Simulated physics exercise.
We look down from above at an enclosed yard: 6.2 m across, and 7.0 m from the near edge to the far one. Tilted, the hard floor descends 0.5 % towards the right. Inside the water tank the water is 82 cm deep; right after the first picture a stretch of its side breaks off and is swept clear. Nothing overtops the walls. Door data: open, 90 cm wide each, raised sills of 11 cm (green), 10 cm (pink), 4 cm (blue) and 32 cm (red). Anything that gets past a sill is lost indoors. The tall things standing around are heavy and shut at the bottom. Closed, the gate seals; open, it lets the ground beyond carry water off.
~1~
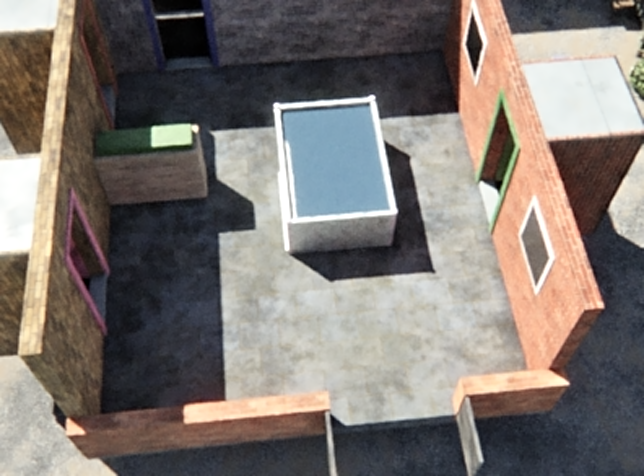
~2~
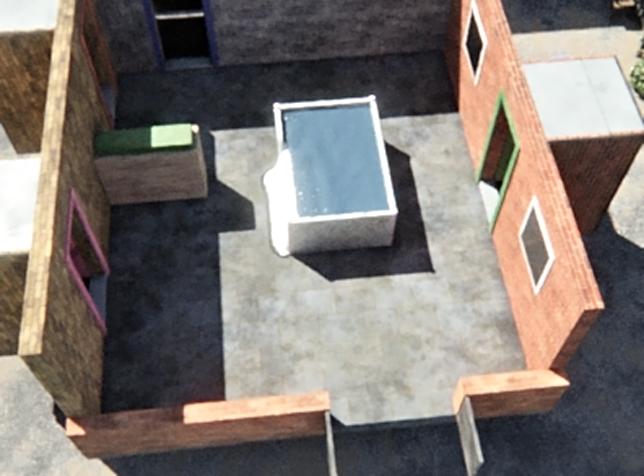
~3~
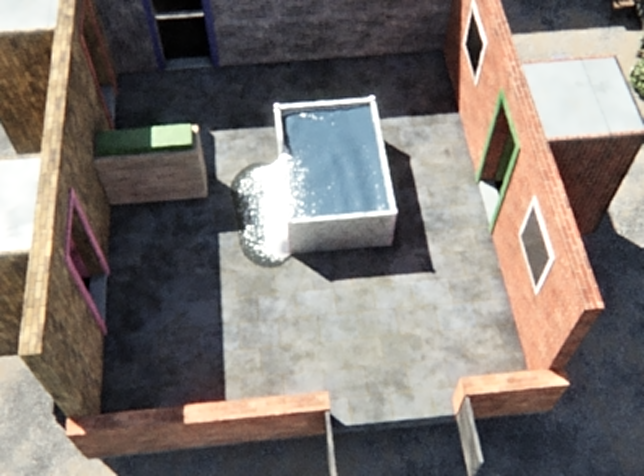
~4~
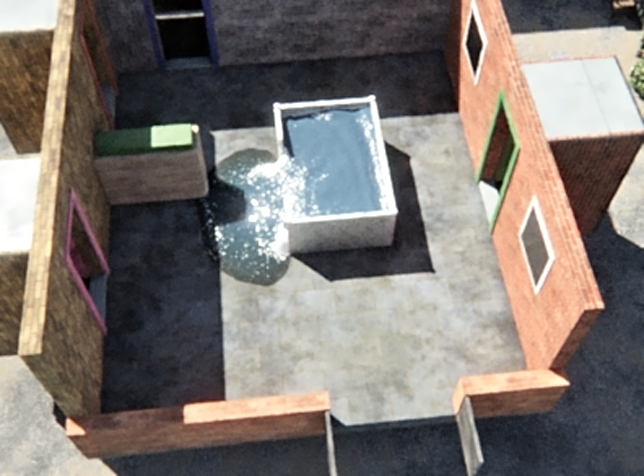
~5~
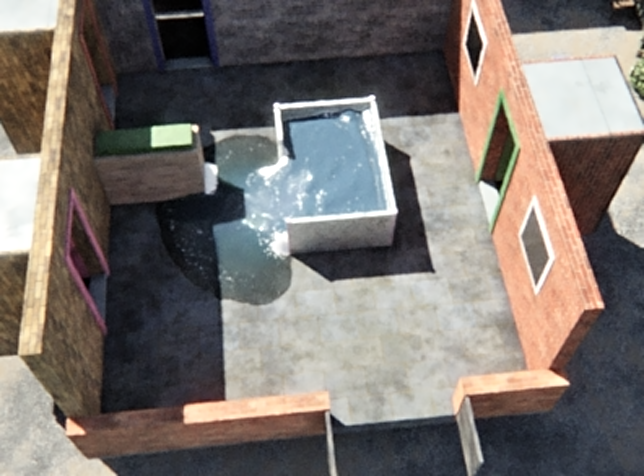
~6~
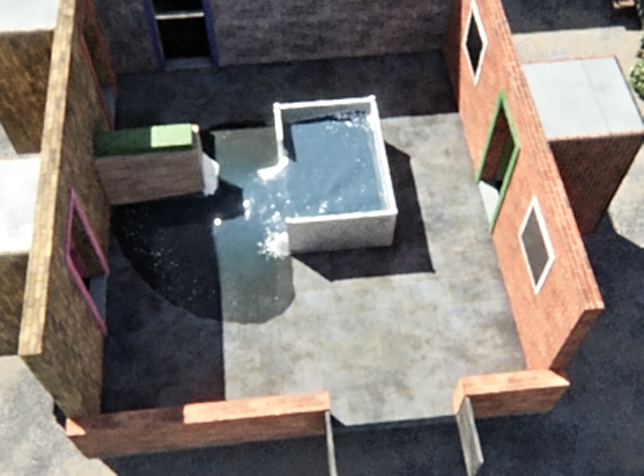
A walled yard held a white-rimmed tank of water that opened on its left side, and water gushed out, spreading in a widening dark, glittering pool across the floor past the green-topped block.
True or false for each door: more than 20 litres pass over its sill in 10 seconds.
Per door: The green door: False; the pink door: True; the blue door: True; the red door: False.
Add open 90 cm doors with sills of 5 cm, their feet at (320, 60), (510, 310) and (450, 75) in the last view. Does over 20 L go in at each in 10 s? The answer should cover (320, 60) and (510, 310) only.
Taking them in order, the first is fine and the second too much.
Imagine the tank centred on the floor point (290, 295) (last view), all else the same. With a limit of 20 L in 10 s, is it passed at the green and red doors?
Measured against the limit, the green door stays within it and the red door stays within it.
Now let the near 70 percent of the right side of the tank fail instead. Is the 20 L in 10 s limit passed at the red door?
Note: Red door, short of the mark.
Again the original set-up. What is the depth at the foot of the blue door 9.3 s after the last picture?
About 4.0 cm.
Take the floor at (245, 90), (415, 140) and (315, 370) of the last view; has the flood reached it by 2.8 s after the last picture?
First spot submerged, second not yet wet, third submerged.
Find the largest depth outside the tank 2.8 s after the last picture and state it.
Max depth: About 35 centimetres.
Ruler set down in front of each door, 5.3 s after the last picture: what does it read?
Readings (cm): Green = 8; pink = 12; blue = 6; red = 5.
Then, 0.7 s after the last picture water covers 30 % of the floor and is deepest (50 cm) near (121, 247); green door not reached, pink door 28 cm at the sill, 18 L in, blue door not reached, red door 5 cm at the sill, 0 L in.
Then, 1.5 s after the last picture water covers 40 % of the floor and is deepest (60 cm) near (100, 433); green door not reached, pink door 27 cm at the sill, 105 L in, blue door 7 cm at the sill, 14 L in, red door 7 cm at the sill, 0 L in.
Then, 2.8 s after the last picture water covers 50 % of the floor and is deepest (35 cm) near (101, 420); green door not reached, pink door 19 cm at the sill, 180 L in, blue door 9 cm at the sill, 44 L in, red door 5 cm at the sill, 0 L in.
Then, 5.3 s after the last picture water covers 85 % of the floor and is deepest (16 cm) near (524, 367); green door 8 cm at the sill, 0 L in, pink door 12 cm at the sill, 215 L in, blue door 6 cm at the sill, 68 L in, red door 5 cm at the sill, 0 L in.
Then, 9.3 s after the last picture water covers 100 % of the floor and is deepest (12 cm) near (444, 68); green door 7 cm at the sill, 0 L in, pink door 6 cm at the sill, 219 L in, blue door 4 cm at the sill, 77 L in, red door 2 cm at the sill, 0 L in.
